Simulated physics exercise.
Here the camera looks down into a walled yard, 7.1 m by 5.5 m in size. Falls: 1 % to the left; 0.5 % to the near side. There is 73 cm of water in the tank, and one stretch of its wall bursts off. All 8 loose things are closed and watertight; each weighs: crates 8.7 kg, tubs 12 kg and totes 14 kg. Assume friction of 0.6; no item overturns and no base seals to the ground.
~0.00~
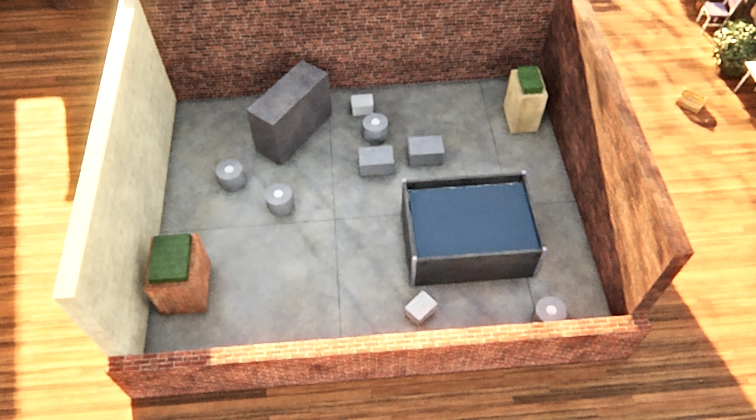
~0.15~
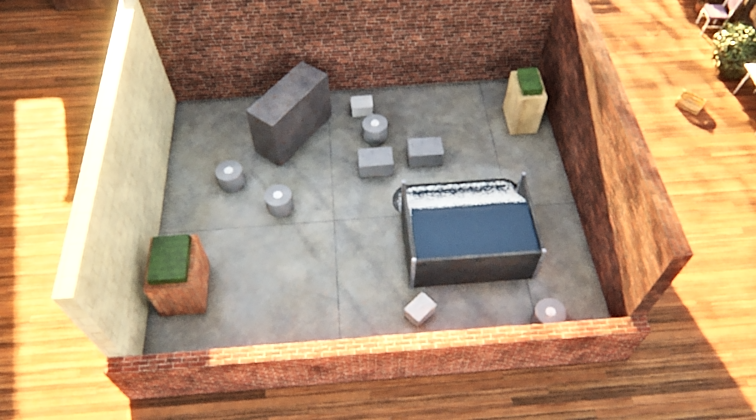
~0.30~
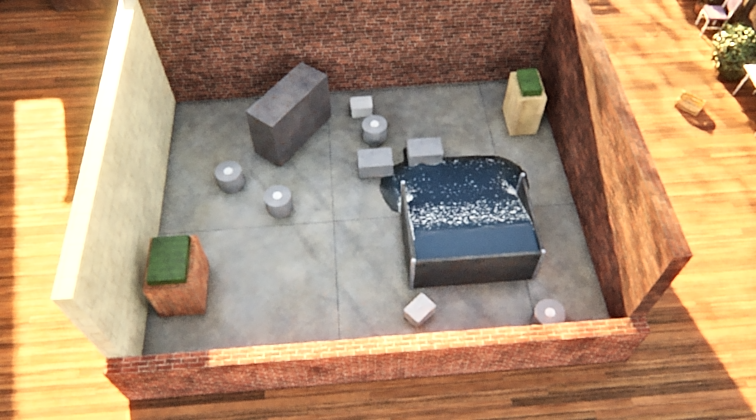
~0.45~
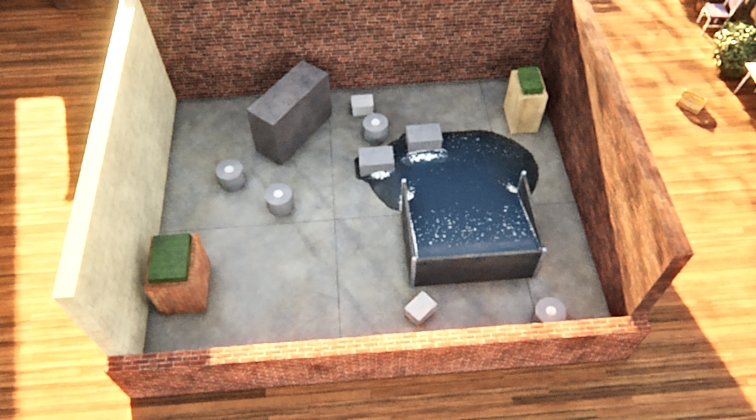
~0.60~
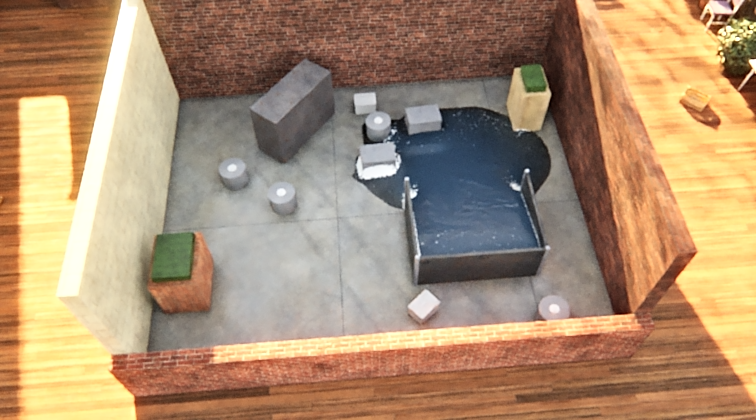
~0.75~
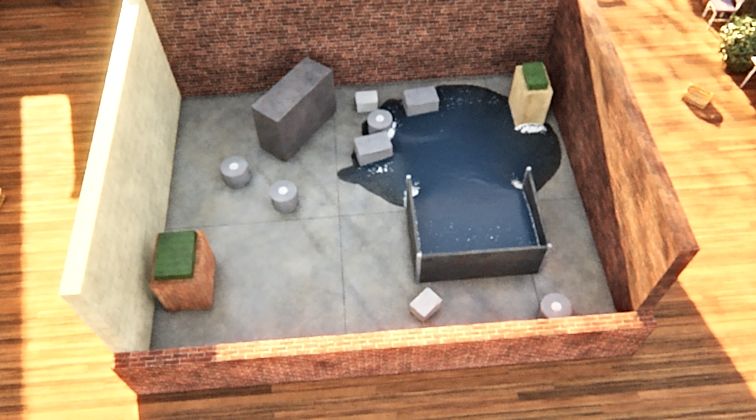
Water bursting from the back of a rectangular tank in a brick-walled yard, spreading across grey floor and pushing grey blocks backward.
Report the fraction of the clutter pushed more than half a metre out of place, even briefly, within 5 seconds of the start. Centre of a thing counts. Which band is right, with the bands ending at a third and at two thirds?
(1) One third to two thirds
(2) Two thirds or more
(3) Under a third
The answer is 1.
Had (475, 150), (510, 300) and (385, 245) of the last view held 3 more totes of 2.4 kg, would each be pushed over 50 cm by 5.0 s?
Outcome: Breaks the threshold first, stays within next, stays within last.
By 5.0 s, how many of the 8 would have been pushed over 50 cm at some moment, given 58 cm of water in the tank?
Then the count would be 5.
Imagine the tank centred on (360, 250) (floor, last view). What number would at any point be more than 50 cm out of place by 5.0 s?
That gives 5 of them.
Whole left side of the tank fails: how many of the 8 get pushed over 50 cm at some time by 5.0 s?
In that case the number is 2.
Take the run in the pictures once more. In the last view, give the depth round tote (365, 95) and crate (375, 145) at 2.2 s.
21 and 7 cm.
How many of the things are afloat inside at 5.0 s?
The count is 1.
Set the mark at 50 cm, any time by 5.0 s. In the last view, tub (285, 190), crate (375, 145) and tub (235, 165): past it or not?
Beyond the mark, beyond the mark, within the mark.
After 1.1 s 2 of 8 are over 50 cm from their spots; 1 afloat.
After 2.2 s 4 of 8 are over 50 cm from their spots; 3 afloat.
After 3.5 s 4 of 8 are over 50 cm from their spots; 3 afloat.
After 5.0 s 5 of 8 are over 50 cm from their spots, and 5 have been at some point; 1 afloat.
